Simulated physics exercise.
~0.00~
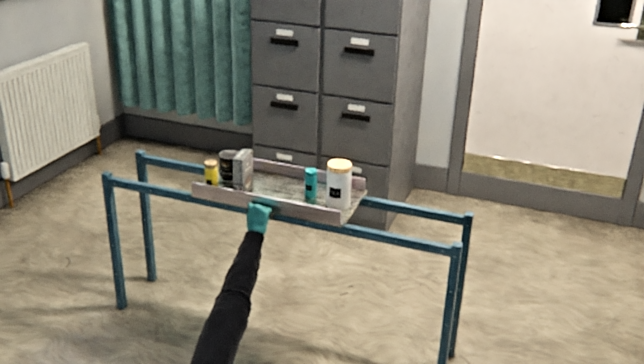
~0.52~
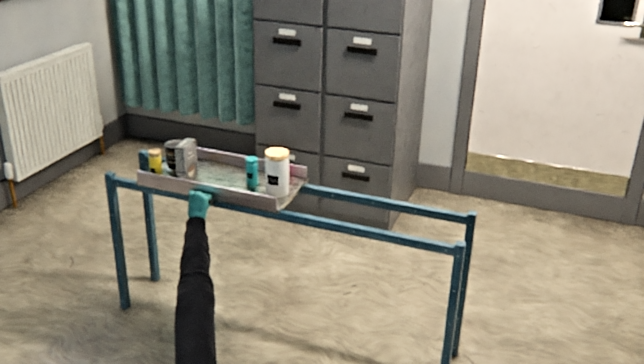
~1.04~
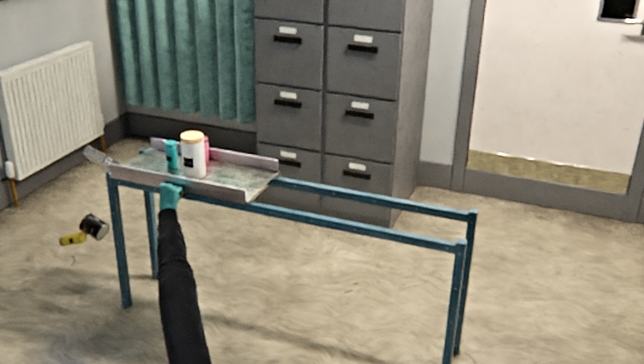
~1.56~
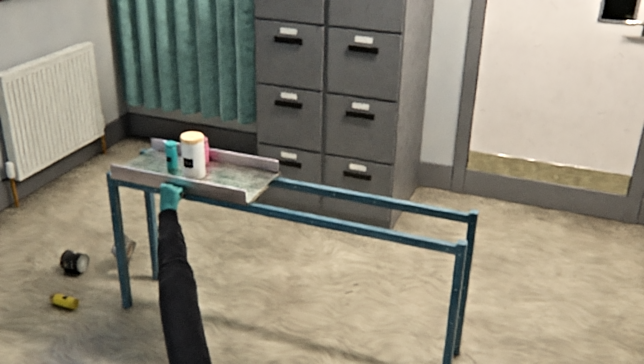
Gloved hand sliding a laden tray left along blue runners, yellow and black containers falling to the floor, white jar staying upright aboard.
